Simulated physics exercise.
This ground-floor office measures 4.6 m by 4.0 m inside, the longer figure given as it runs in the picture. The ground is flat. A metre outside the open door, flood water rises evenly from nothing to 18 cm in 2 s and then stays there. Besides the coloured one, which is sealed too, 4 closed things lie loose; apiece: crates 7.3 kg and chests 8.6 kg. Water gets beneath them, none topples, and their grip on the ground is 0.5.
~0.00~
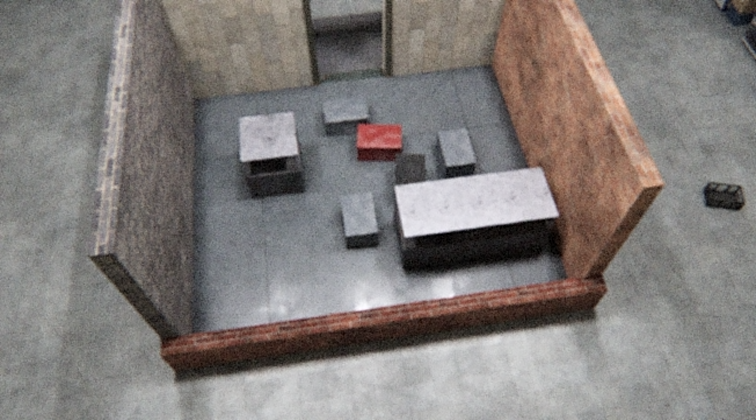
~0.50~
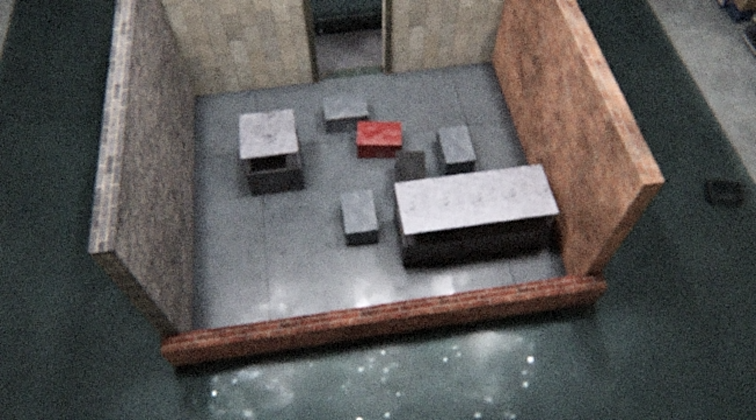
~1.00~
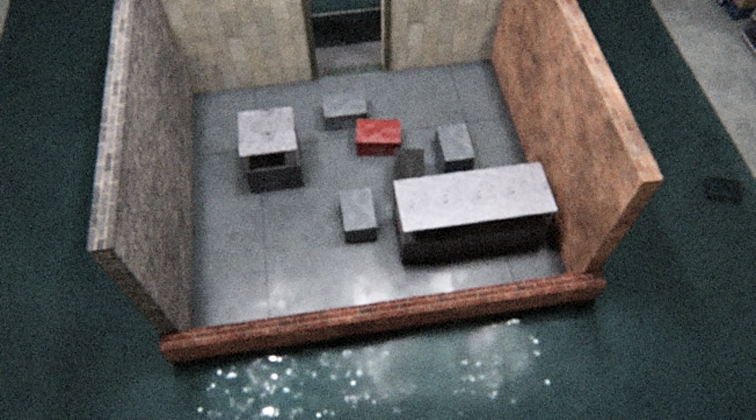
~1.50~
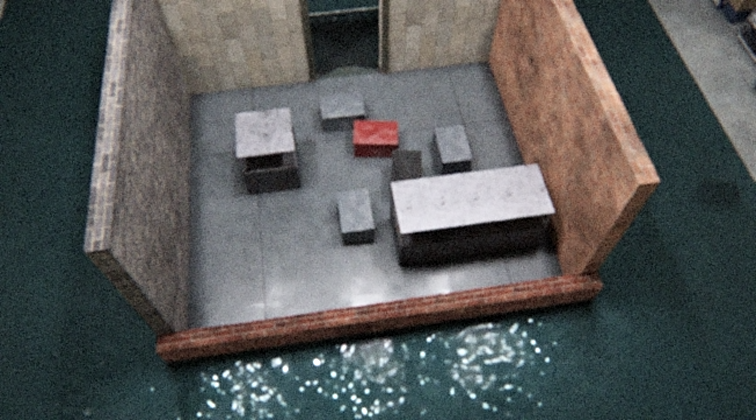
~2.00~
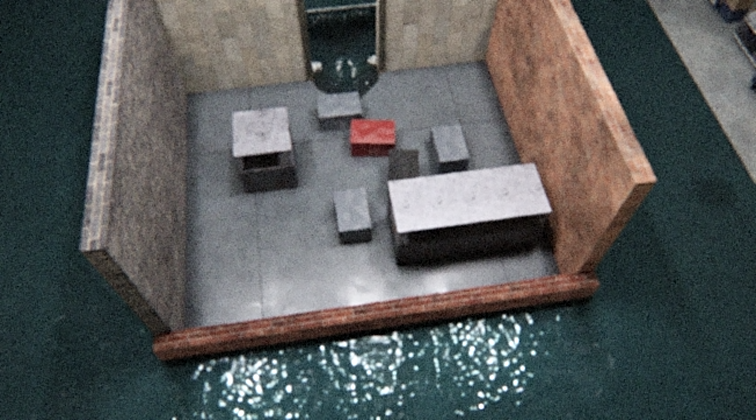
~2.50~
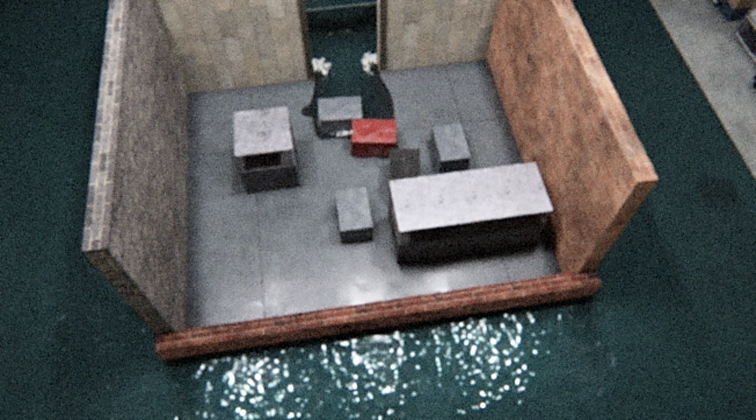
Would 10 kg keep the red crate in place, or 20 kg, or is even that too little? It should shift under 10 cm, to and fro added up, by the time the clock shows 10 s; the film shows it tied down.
Verdict: Neither weight holds it.
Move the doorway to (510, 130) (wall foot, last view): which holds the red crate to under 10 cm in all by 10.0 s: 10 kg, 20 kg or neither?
In that case only the larger load is enough.
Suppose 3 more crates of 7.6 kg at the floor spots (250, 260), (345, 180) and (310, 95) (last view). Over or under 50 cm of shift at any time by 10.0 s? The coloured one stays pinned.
In that order: Less, more, more.
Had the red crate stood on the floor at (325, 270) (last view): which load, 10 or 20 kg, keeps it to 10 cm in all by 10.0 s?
It takes the larger.
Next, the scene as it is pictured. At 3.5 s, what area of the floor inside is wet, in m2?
Some 5.0 m2.
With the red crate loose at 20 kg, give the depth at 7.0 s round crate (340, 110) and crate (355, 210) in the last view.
About 3 and 4 cm.
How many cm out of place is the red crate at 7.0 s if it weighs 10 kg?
About 200 cm.
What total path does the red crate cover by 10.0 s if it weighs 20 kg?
About 50 cm.
After 3.5 s the red crate would be 31 cm from its start with 10 kg and 22 cm from its start with 20 kg; 5 cm of water round it then.
After 4.5 s the red crate would be 81 cm from its start with 10 kg and 35 cm from its start with 20 kg; 4 cm of water round it then.
After 7.0 s the red crate would be 182 cm from its start with 10 kg and 39 cm from its start with 20 kg; 6 cm of water round it then.
After 10.0 s the red crate would be 251 cm from its start with 10 kg and 45 cm from its start with 20 kg; 8 cm of water round it then.
